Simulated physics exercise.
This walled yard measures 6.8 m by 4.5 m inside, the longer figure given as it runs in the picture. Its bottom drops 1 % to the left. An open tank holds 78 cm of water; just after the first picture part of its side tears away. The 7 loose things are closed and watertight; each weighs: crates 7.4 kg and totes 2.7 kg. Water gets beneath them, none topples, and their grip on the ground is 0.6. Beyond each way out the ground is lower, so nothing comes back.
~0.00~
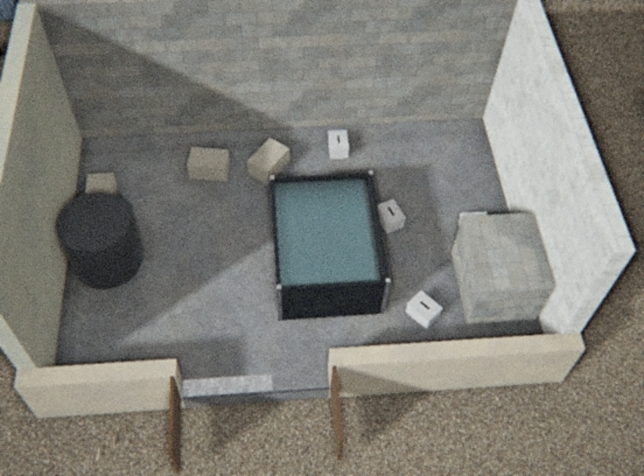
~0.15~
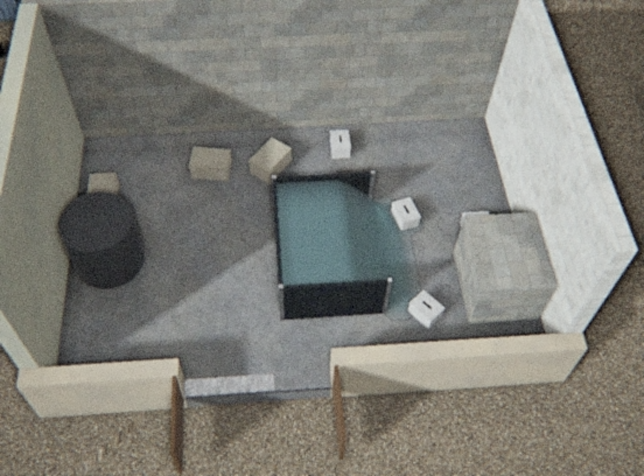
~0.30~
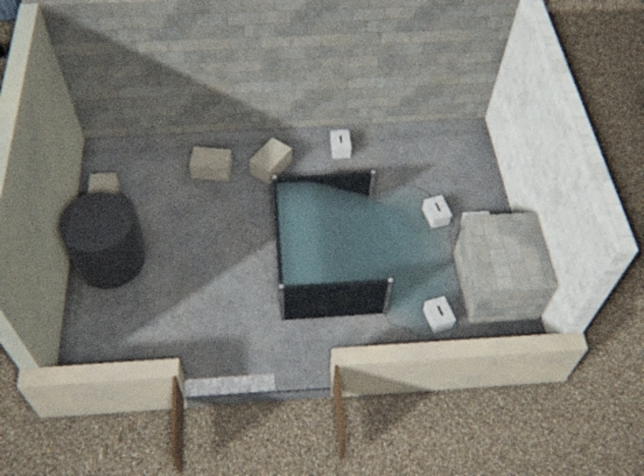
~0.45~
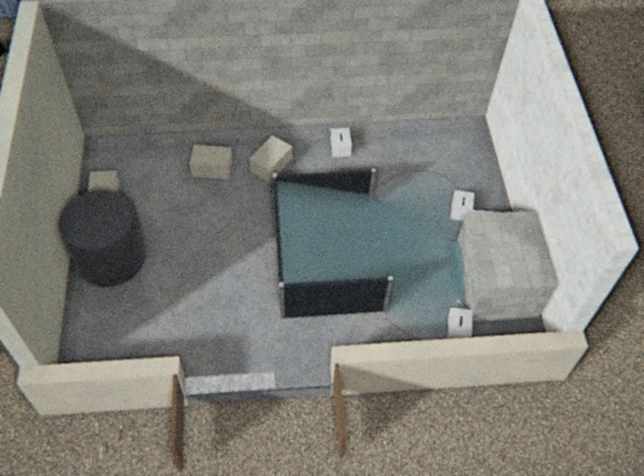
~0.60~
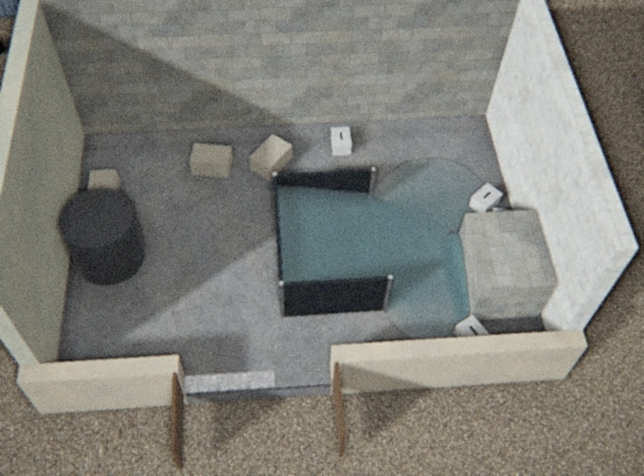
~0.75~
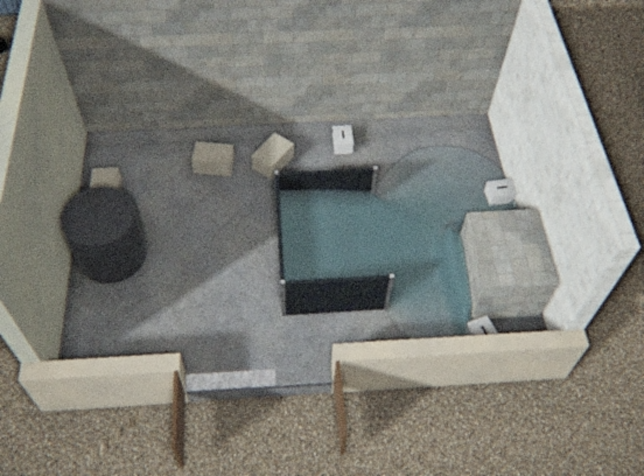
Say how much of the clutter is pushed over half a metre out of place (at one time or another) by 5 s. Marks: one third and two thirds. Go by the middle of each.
Share: At least two thirds.
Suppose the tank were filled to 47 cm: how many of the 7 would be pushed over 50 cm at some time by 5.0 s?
Then 5.
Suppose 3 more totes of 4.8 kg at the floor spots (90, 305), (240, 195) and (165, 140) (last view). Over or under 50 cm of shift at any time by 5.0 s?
In turn: Short of it, more, over.
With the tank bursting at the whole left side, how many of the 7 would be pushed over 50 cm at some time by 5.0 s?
In that case 4 of them.
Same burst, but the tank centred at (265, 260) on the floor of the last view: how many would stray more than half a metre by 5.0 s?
Then 6.
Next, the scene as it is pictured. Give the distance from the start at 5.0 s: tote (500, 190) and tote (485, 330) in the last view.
In that order: 300 cm, 40 cm.
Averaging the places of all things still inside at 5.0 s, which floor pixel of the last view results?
At about (227, 233).
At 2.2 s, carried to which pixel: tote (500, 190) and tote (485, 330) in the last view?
Around (406, 115) and (544, 311).
After 1.1 s 2 of 7 are over 50 cm from their spots; 2 afloat.
After 2.2 s 2 of 7 are over 50 cm from their spots; 3 afloat.
After 3.5 s 5 of 7 are over 50 cm from their spots; 4 afloat.
After 5.0 s 5 of 7 are over 50 cm from their spots, and 6 have been at some point; 7 afloat.
